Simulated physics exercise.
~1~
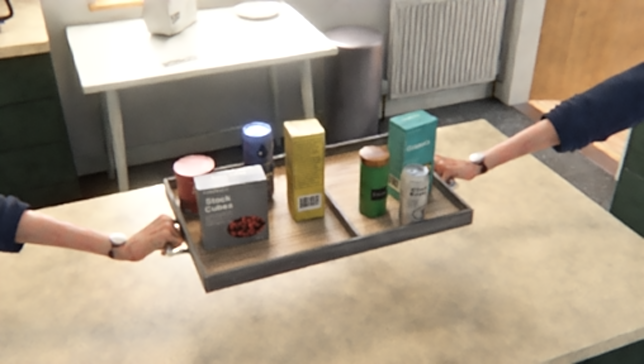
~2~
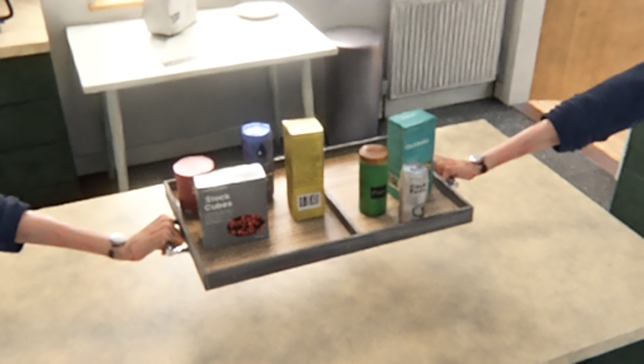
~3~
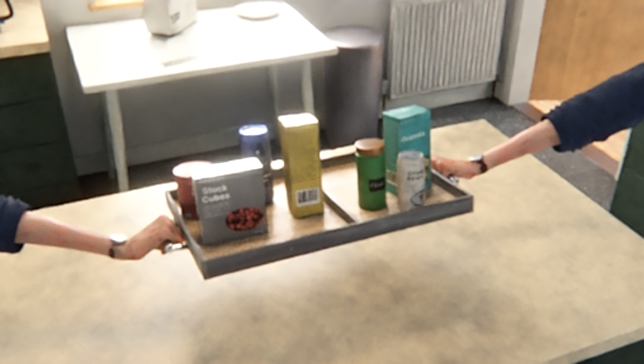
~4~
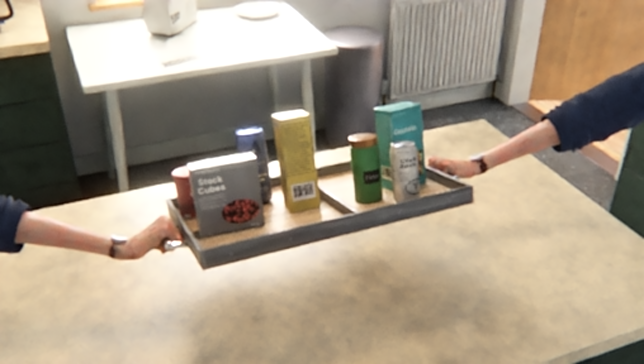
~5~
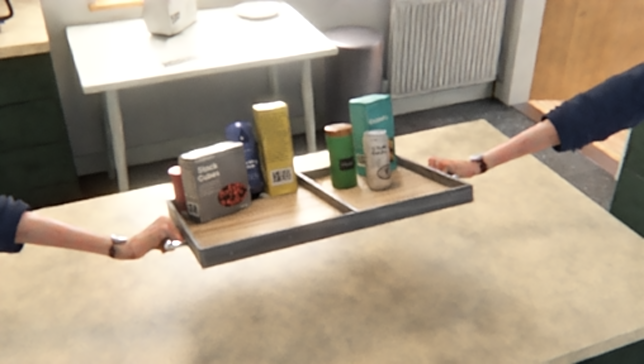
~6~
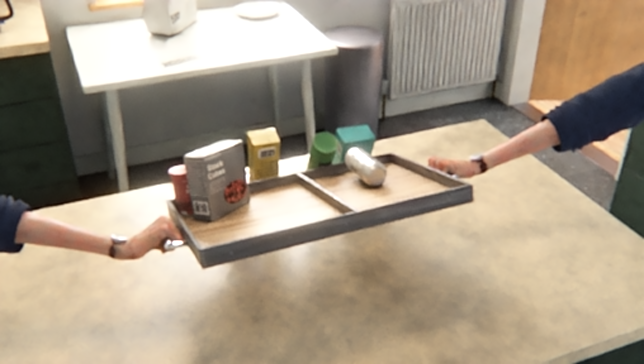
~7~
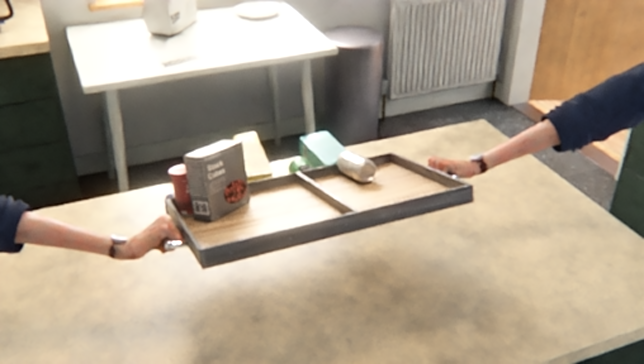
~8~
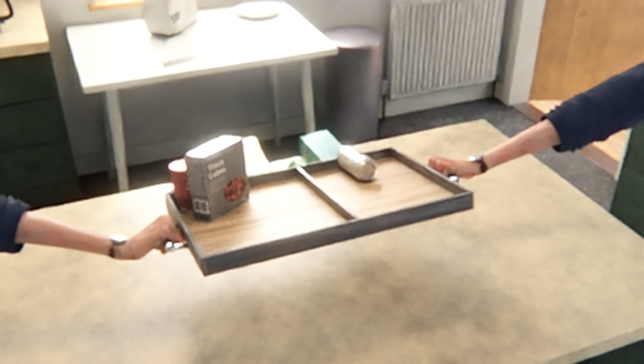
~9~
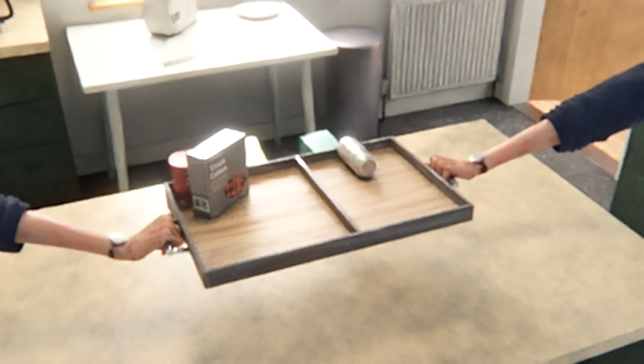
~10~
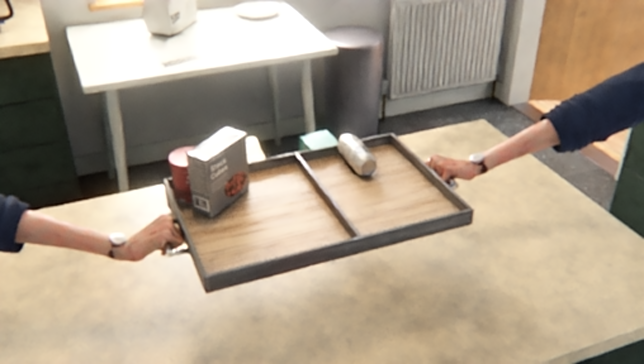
In this clip, two hands tilt a loaded tray away from the viewer above a table, and the yellow, turquoise, green and blue containers slide and tumble off its far edge. The tray levels with the white can lying down and the grey packet and red tin upright.
